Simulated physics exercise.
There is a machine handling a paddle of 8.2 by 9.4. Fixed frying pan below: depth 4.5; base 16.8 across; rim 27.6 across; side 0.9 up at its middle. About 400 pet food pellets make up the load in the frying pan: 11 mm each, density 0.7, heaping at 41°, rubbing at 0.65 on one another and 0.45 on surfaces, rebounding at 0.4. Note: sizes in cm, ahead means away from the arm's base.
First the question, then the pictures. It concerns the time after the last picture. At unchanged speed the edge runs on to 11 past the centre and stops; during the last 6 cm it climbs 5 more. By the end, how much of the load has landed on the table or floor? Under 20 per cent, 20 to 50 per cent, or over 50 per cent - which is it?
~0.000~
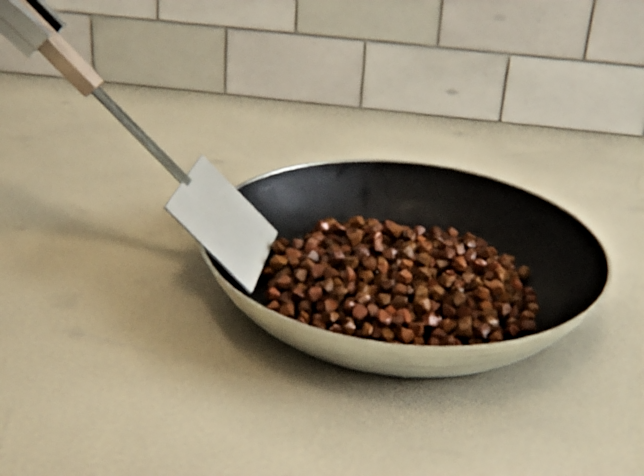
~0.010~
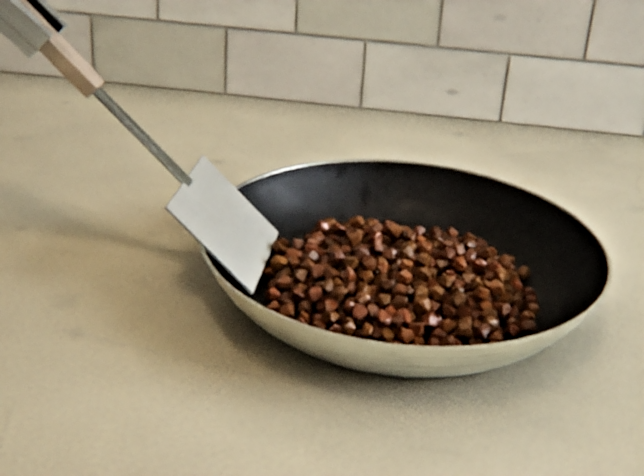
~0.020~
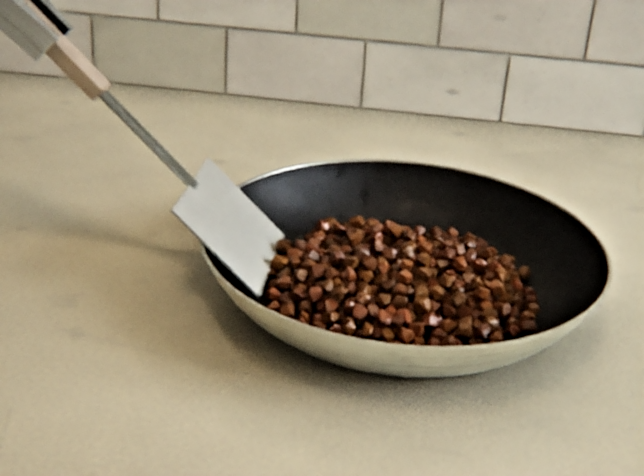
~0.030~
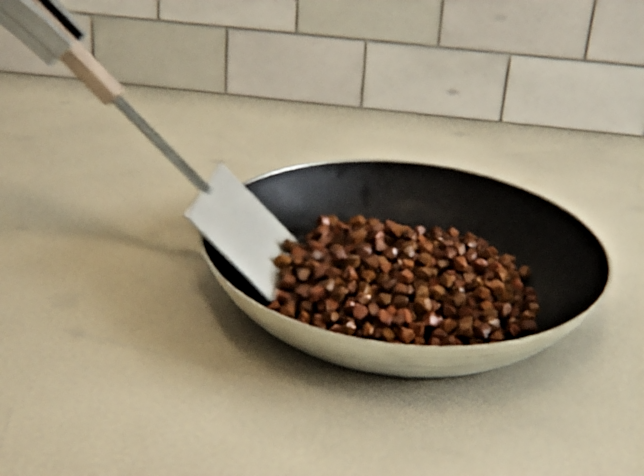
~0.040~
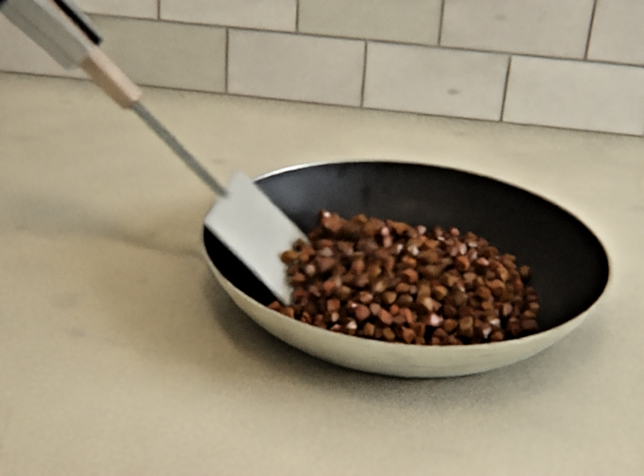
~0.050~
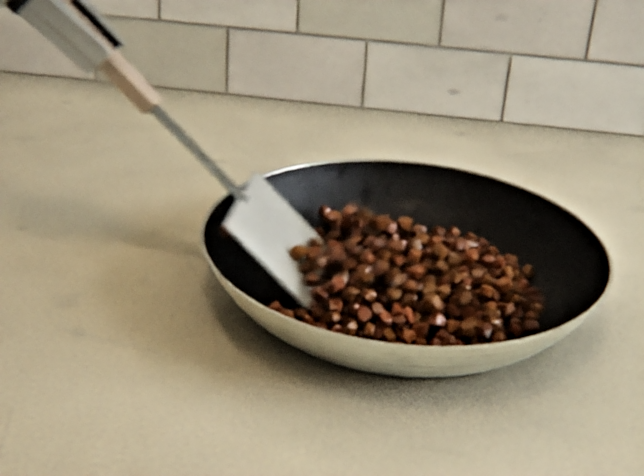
It is 20 to 50 per cent.
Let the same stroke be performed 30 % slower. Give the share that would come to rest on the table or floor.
Estimate: Near 30 %.
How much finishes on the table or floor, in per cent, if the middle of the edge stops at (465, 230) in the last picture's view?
Estimate: Approx. 15 %.
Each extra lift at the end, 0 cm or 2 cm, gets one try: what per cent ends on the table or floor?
Roughly 50 % and then 45 %.
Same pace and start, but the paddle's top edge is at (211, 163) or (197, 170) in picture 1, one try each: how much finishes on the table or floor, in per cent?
About 35 and 30 per cent.
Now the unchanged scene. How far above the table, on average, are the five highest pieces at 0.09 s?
They are near 9 cm up.
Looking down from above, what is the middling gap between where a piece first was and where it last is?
Somewhere about 7 centimetres, I'd say.
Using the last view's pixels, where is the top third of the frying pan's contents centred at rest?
Roughly at (542, 272).
After 0.09 s, sloping 44°, highest piece 9 above the table; 395 in the frying pan, 1 on the blade or in flight.
After 0.14 s, sloping 44°, highest piece 12 above the table; 391 in the frying pan, 5 on the blade or in flight.
After 0.36 s, sloping 44°, highest piece 29 above the table; 281 in the frying pan, 31 on the table or floor, 84 on the blade or in flight.
After 1.41 s, sloping 44°, highest piece 5 above the table; 281 in the frying pan, 115 on the table or floor.
At rest, 281 in the frying pan, 115 on the table or floor. That is 29 % on the table or floor.
